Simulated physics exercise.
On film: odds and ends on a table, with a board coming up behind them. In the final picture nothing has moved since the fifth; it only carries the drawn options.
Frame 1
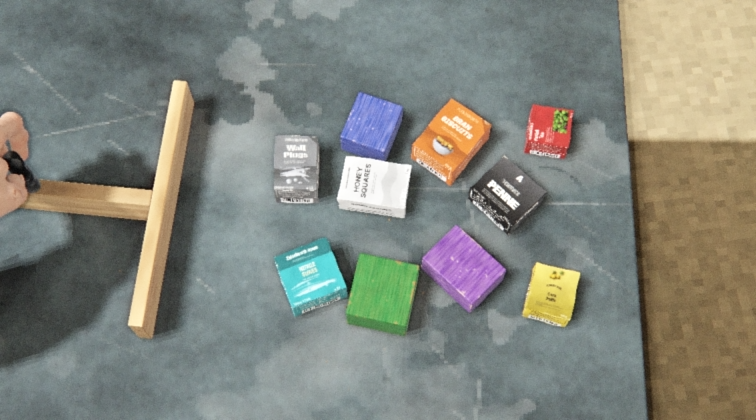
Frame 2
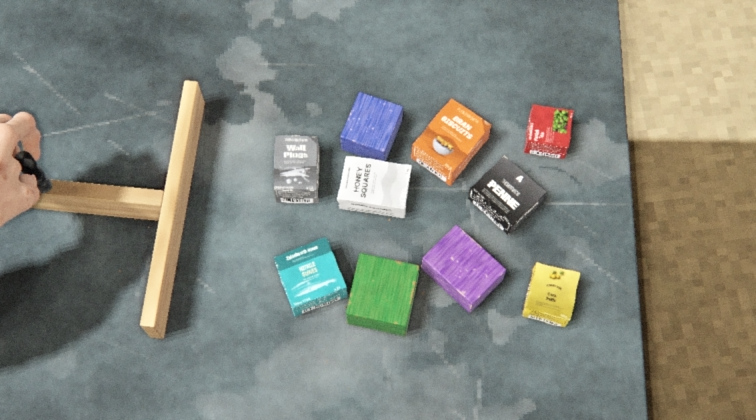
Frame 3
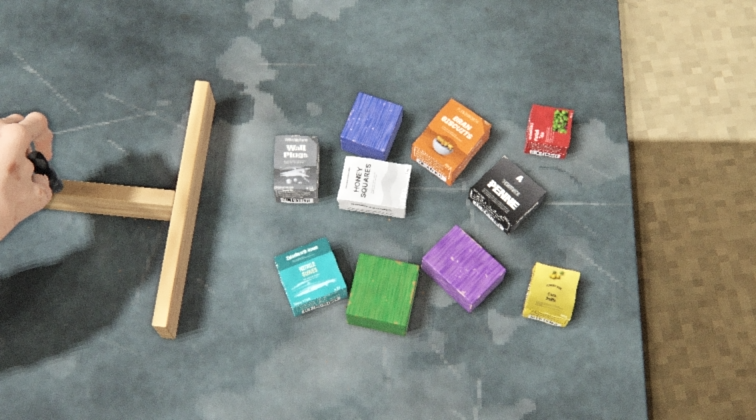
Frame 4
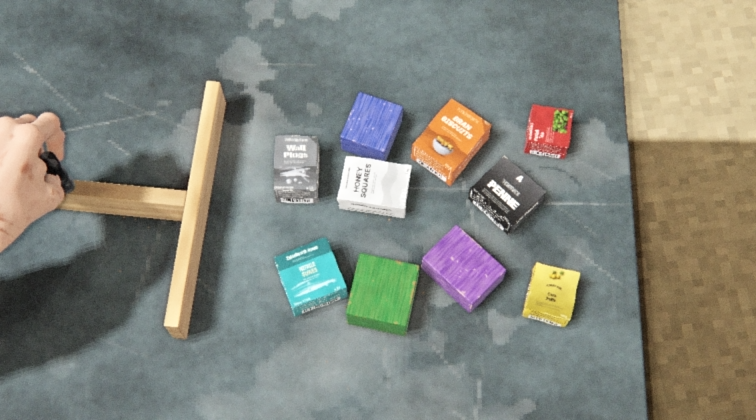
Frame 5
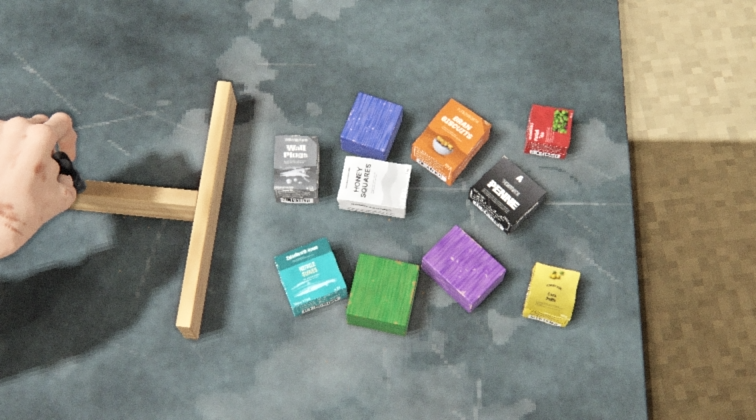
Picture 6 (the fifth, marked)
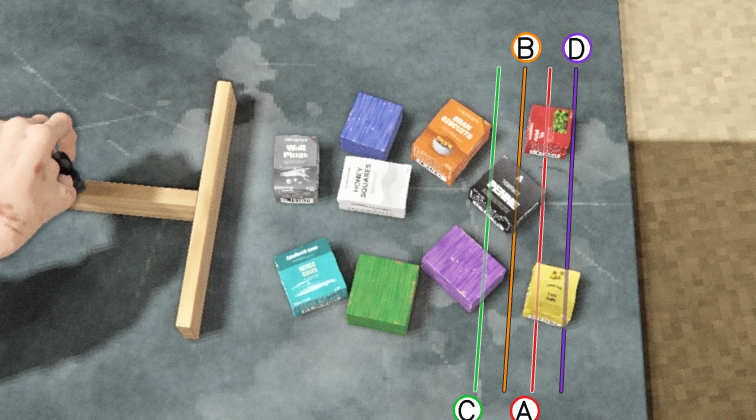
A hand at the left edge grips a T-shaped wooden pusher on a mottled blue-grey tabletop, seen from above, with beige flooring along the right. Ten small boxes and blocks lie loosely grouped: grey, blue, white, orange, black and red above, turquoise, green, purple and yellow below. The hand slides the pusher slowly rightward toward the untouched, motionless group, while the camera stays still.
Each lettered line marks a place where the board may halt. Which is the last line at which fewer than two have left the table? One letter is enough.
Stop at C.
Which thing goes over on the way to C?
It is the black packet.
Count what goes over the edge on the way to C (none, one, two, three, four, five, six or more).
By then, one.
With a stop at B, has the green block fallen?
No.
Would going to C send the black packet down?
Yes.
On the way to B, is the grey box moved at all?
Yes.
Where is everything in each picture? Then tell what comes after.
In the first frame, orange packet (451, 142); white box (375, 187); turquoise box (310, 277).
In the second frame, board (170, 198); green block (383, 295).
In the third frame, board (182, 199); red packet (548, 132).
In the fourth frame, board (193, 199); blue block (372, 128).
In the fifth frame, board (204, 199); black packet (507, 196); orange packet (451, 142); white box (375, 187).
On the marked copy, A at (542, 222); B at (515, 221); C at (488, 221); D at (569, 222).
Following C. Soon after the start, board (308, 200); green block (394, 295); blue block (376, 124).
Later, board (410, 202); black packet (570, 199); yellow packet (575, 306).
In the end, board (486, 203); black packet over the edge; yellow packet (635, 324); one fallen.
As for the rest, A drops four; B drops four; D drops seven.
